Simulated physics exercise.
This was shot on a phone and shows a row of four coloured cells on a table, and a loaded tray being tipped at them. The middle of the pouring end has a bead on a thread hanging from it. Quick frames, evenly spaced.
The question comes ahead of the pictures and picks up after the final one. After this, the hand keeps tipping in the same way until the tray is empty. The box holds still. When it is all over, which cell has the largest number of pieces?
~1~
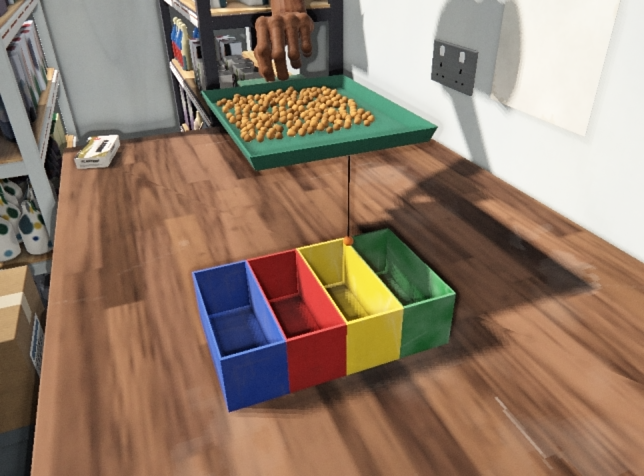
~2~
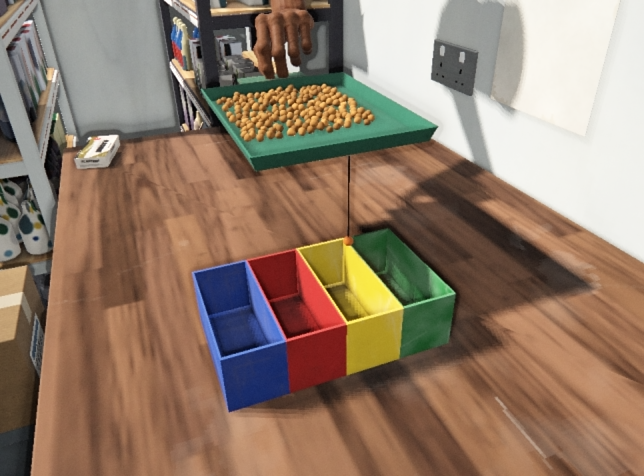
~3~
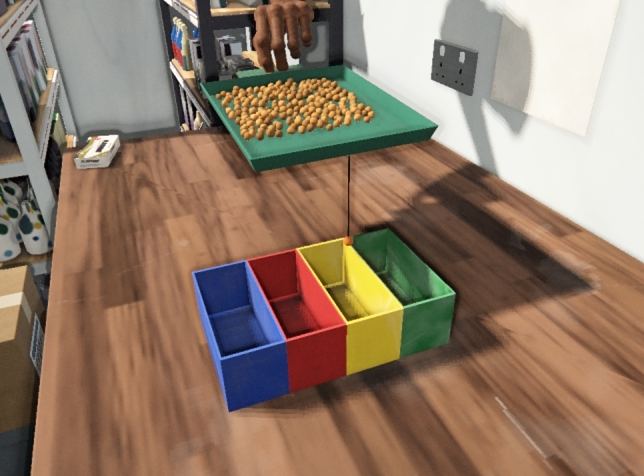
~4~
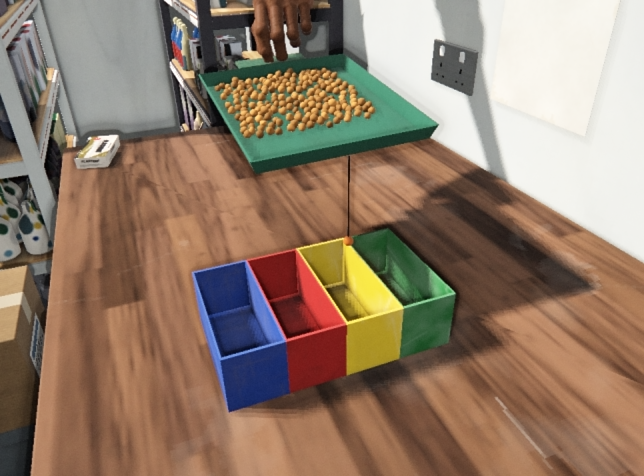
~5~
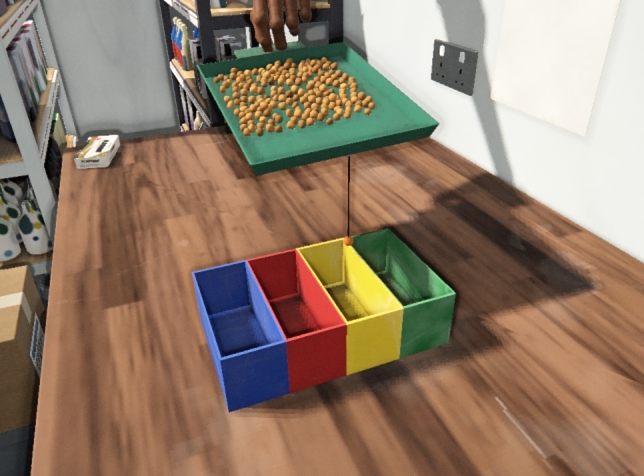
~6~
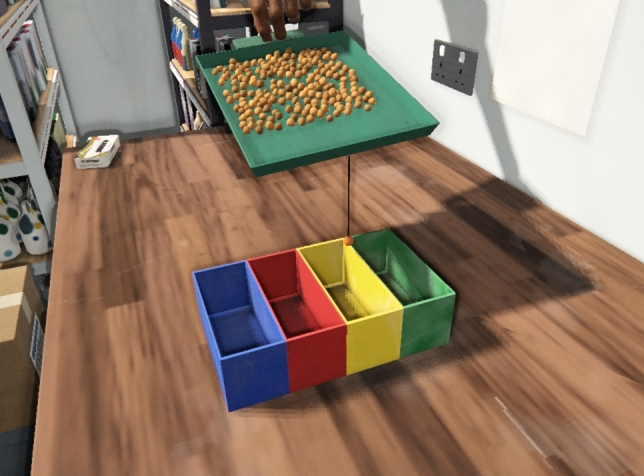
The red cell.
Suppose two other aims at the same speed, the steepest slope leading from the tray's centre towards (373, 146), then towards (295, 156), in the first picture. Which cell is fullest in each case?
Try 1 - the green one. Try 2 - the cell in red.
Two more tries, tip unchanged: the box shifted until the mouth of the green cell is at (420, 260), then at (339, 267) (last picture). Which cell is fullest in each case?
So the first one goes to the cell in blue and the second to yellow.
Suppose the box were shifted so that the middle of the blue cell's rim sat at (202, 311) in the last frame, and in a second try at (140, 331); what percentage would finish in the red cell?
In order, 50 % and 0 %.
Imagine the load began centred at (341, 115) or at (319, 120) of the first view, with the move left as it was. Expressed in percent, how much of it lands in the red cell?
It would be roughly 40 per cent for the first and roughly 50 per cent for the second.
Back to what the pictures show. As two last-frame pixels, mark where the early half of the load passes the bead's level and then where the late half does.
First part (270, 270), rest (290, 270).
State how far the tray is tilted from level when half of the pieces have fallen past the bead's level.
The angle is around 100°.
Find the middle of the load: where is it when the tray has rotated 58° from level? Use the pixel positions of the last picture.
The load's middle is around (301, 125).
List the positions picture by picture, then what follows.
In the first picture, corners of the pouring end at (255, 154) and (431, 126), level; middle of the load at (296, 109), roasted chickpeas; bead on its thread at (348, 241); blue cell at (256, 372); red cell at (317, 353); yellow cell at (374, 337); green cell at (427, 321).
In the second picture, corners of the pouring end at (255, 154) and (431, 125), level; middle of the load at (296, 108).
In the third picture, corners of the pouring end at (255, 156) and (431, 124), tipped barely, lowest at the left corner; middle of the load at (296, 103).
In the fourth picture, corners of the pouring end at (255, 158) and (431, 123), tipped a little, lowest at the left corner; middle of the load at (296, 97).
In the fifth picture, corners of the pouring end at (255, 160) and (432, 122), tipped a little, lowest at the left corner; middle of the load at (296, 91).
In the sixth picture, corners of the pouring end at (255, 162) and (432, 121), tipped a little, lowest at the left corner; middle of the load at (295, 85); blue cell at (256, 372); red cell at (317, 353); yellow cell at (374, 337); green cell at (427, 321).
Soon after the last picture, tray tipped steeply; nearly all on the tray; a stray few in the yellow cell; a stray few falling or outside the box.
A little later, tray tipped right over; about half on the tray; a small part in the red cell; a small part in the blue cell; a small part in the yellow cell; about a quarter falling or outside the box.
Later still, tray tipped past a quarter turn; about two thirds in the red cell; about a quarter in the yellow cell; about a quarter in the blue cell; a stray few in the green cell; a stray few falling or outside the box.
At rest, tray tipped past a quarter turn; about two thirds in the red cell; about a quarter in the yellow cell; about a quarter in the blue cell; a stray few in the green cell; a stray few outside the box.
